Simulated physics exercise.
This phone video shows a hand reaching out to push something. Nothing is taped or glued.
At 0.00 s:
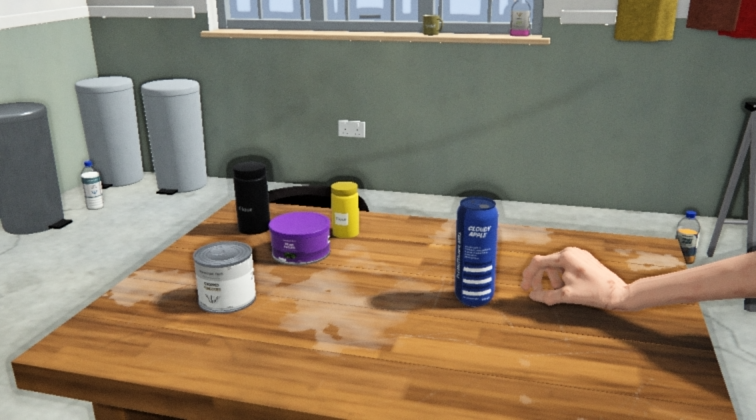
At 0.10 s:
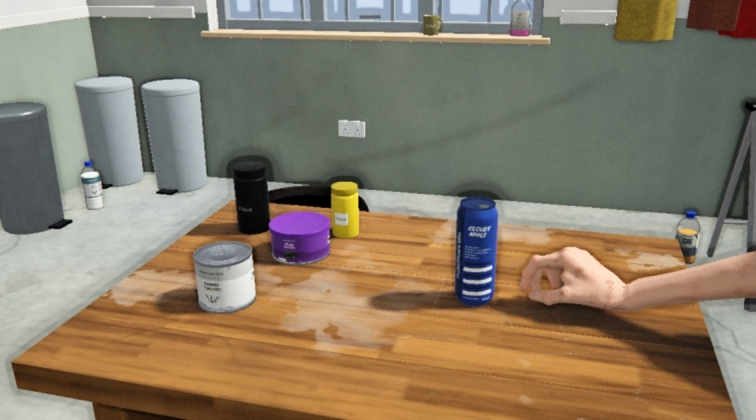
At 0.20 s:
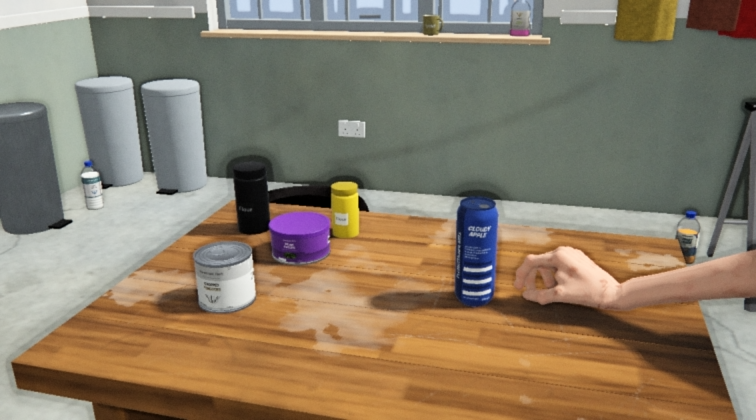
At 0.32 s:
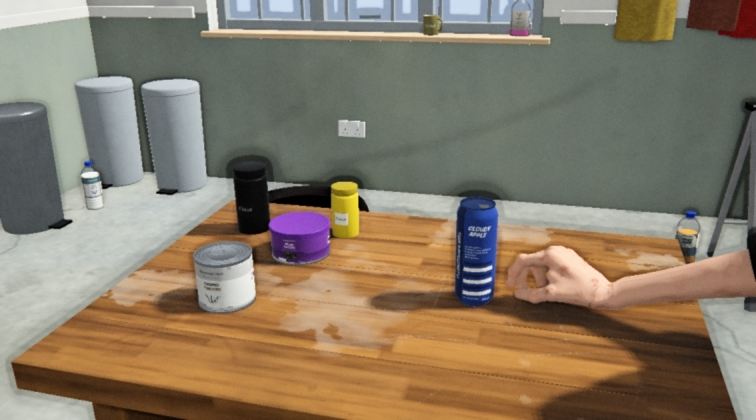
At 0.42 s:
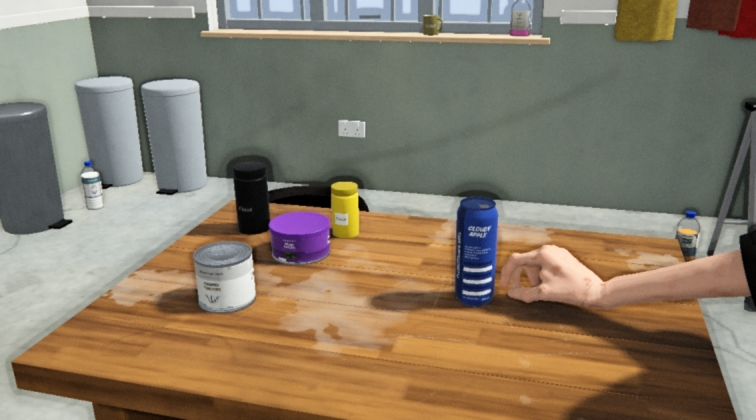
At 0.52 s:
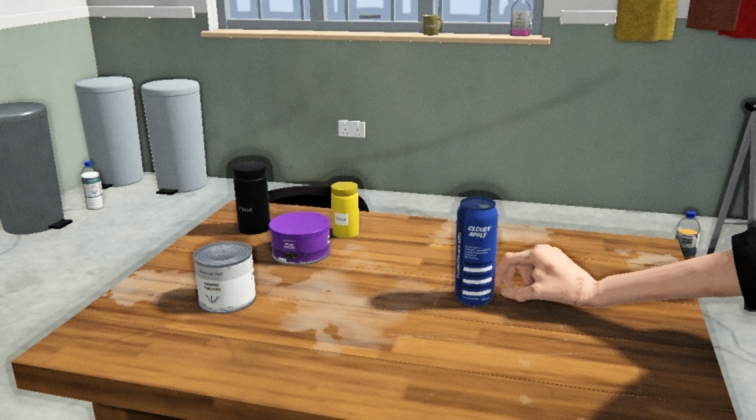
A hand on the right moves slightly left across the wooden table toward a blue can.
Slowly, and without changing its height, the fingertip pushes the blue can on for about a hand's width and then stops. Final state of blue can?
Honestly, it doesn't tip after that.
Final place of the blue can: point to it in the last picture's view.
At about (399, 245).
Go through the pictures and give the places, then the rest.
In the first frame, blue can (476, 253).
In the second frame, blue can (476, 253).
In the third frame, blue can (476, 253).
In the fourth frame, blue can (476, 253).
In the fifth frame, blue can (476, 253).
In the sixth frame, blue can (476, 253).
Around 0.82 s, blue can displaced a little near (459, 250).
Around 1.12 s, blue can displaced about its own width near (439, 249).
Around 1.42 s, blue can displaced about its own width near (419, 247).
Around 1.72 s, blue can displaced well along near (400, 245).
Finally (2.3 s), moved from the start, blue can. Final places as the last picture's camera would see them, blue can near (398, 245).
